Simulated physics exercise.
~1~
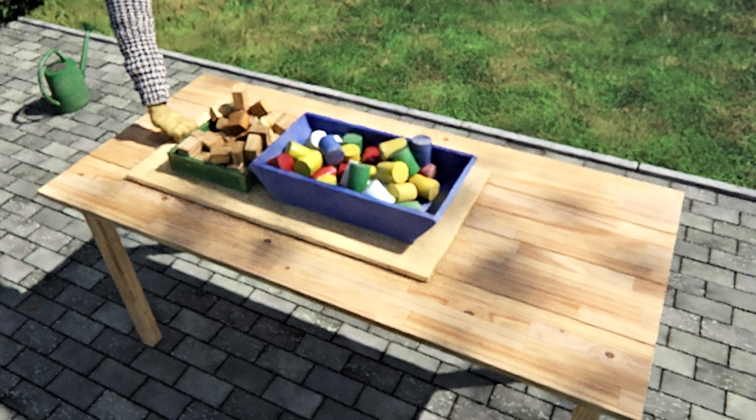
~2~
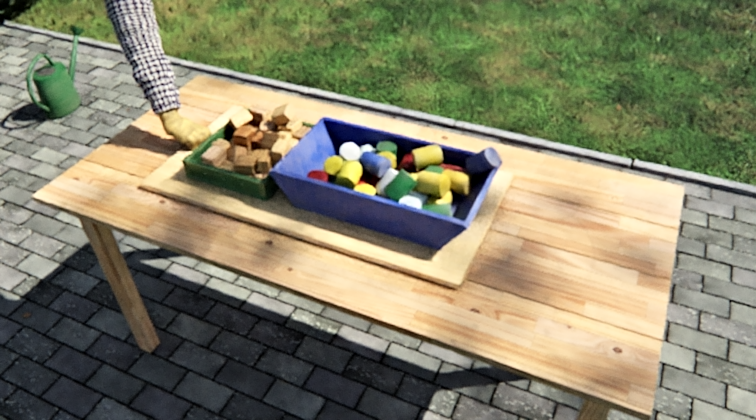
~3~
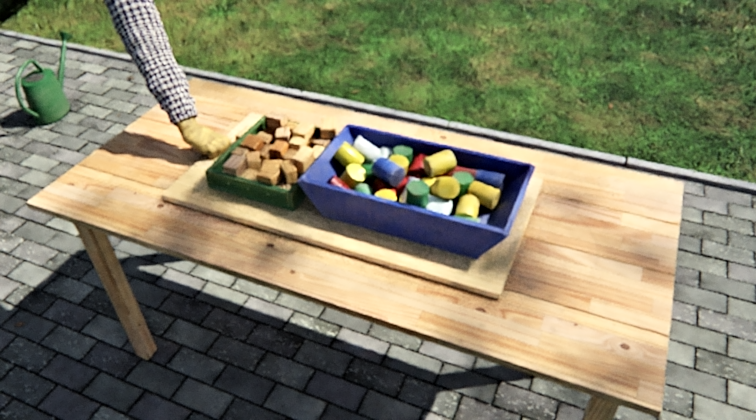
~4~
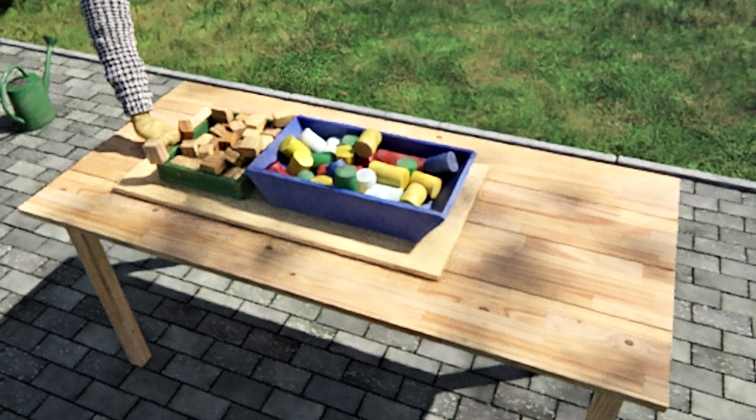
To begin with, a gloved hand in a checked sleeve is at the left end of a board on a wooden table, where a small green tote of wooden blocks sits beside a larger blue tote of colourful cylindrical pieces. The board slides to the right with both totes, and the loose contents shift and tumble about. It travels a little farther right, the hand staying close to the green tote. Then the board slides back left, leaving the blocks heaped unevenly. At the end, the colourful pieces remain in the blue tote and nearly all the blocks are still in the green one.
